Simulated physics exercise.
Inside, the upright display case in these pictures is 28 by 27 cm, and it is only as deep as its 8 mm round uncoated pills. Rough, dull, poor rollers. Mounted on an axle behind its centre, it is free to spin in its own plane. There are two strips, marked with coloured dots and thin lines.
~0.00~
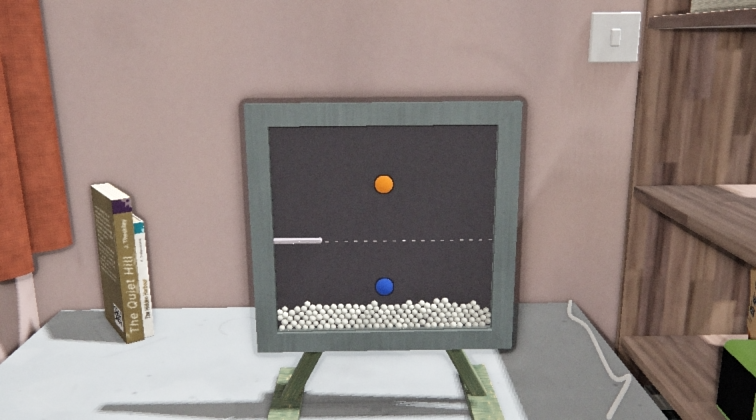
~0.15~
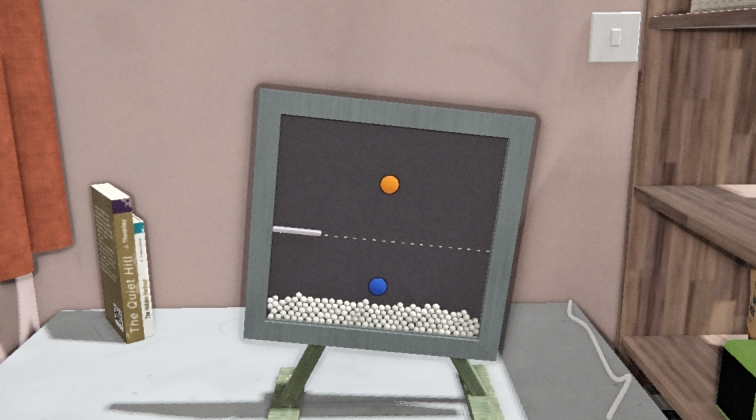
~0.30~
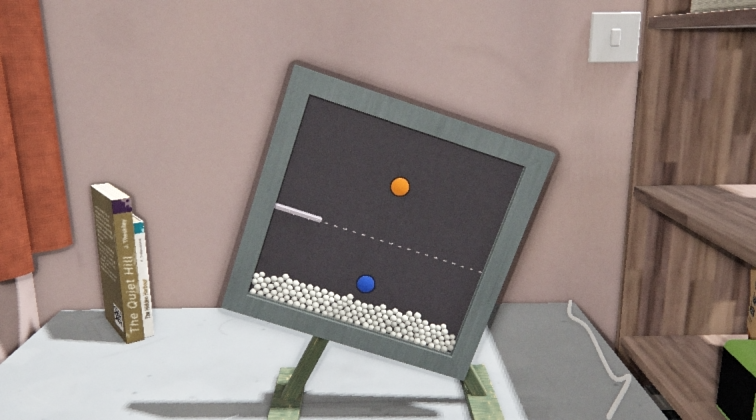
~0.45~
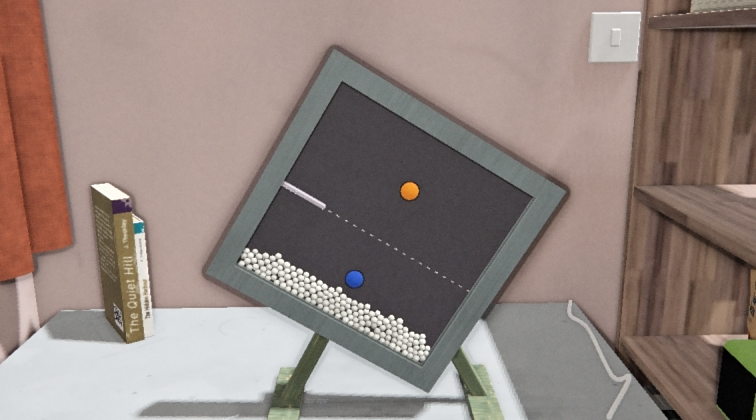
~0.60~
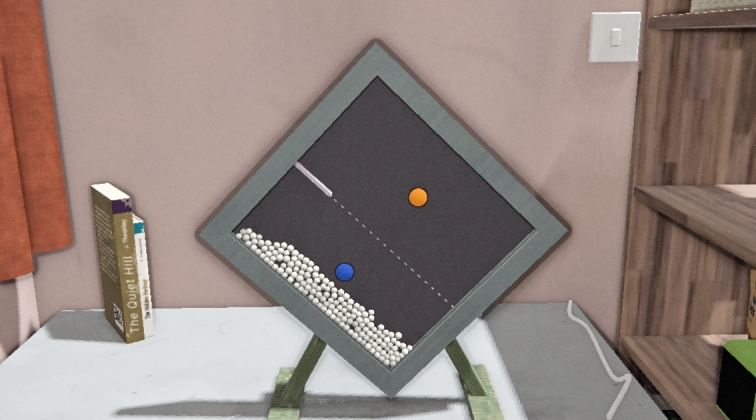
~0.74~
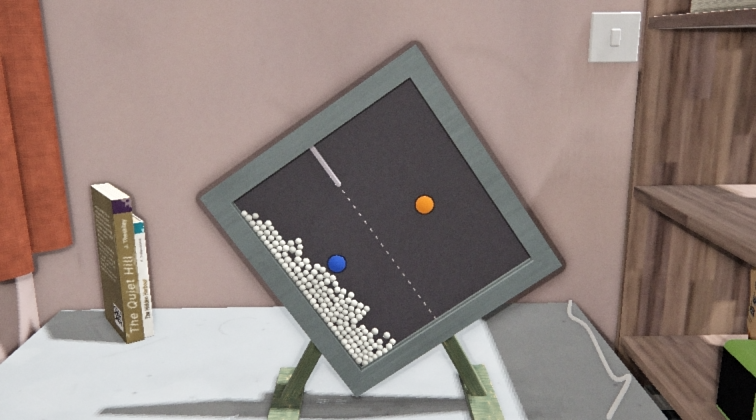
In the video, a square framed case holding small white balls, an orange disc and a blue disc rotates steadily clockwise on a stand, while the white balls, initially level along its bottom, become a slope descending toward the right.
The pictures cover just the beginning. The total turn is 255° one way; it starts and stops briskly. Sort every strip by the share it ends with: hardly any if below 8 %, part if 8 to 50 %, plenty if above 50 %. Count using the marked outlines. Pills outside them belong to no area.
Orange: Plenty; blue: Hardly any.
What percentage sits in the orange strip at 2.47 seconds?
Roughly 90 per cent.
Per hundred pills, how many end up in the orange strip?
Share at rest: Approx. 100 %.
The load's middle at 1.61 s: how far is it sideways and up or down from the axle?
About 7 cm left and 9 cm below.
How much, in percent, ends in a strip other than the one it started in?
Moved share: About 100 per cent.
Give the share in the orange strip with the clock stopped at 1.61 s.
The share there is around 50 percent.
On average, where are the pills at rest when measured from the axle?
Some 7 cm left and 10 cm below.
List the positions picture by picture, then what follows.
The first frame shows level; about 150 pills; load centre (386, 316); top pill (445, 301); orange (384, 184), blue (385, 287).
The second frame shows turned 7° clockwise; load centre (376, 316); top pill (299, 296).
The third frame shows turned 19° clockwise; load centre (357, 313); top pill (262, 275); wall ends (320, 220).
The fourth frame shows turned 32° clockwise; load centre (340, 306); top pill (246, 251).
The fifth frame shows turned 44° clockwise; load centre (332, 301); top pill (249, 231).
The sixth frame shows turned 56° clockwise; load centre (326, 298); top pill (244, 214); orange (424, 205), blue (337, 264).
By 1.61 s, it stands 128° clockwise; the pills' middle is 7 cm left of and 9 cm below the centre; orange 50 %, blue 50 %.
By 2.47 s, it has come round 199° clockwise; the pills' middle is 11 cm left of and 5 cm below the centre; orange 90 %, blue 10 %.
By 3.21 s, it has come round 255° clockwise; the pills' middle is 7 cm left of and 10 cm below the centre; orange 100 %.
Settled by 3.7 s, it has come round 255° clockwise; orange 100 %, blue 0 %.
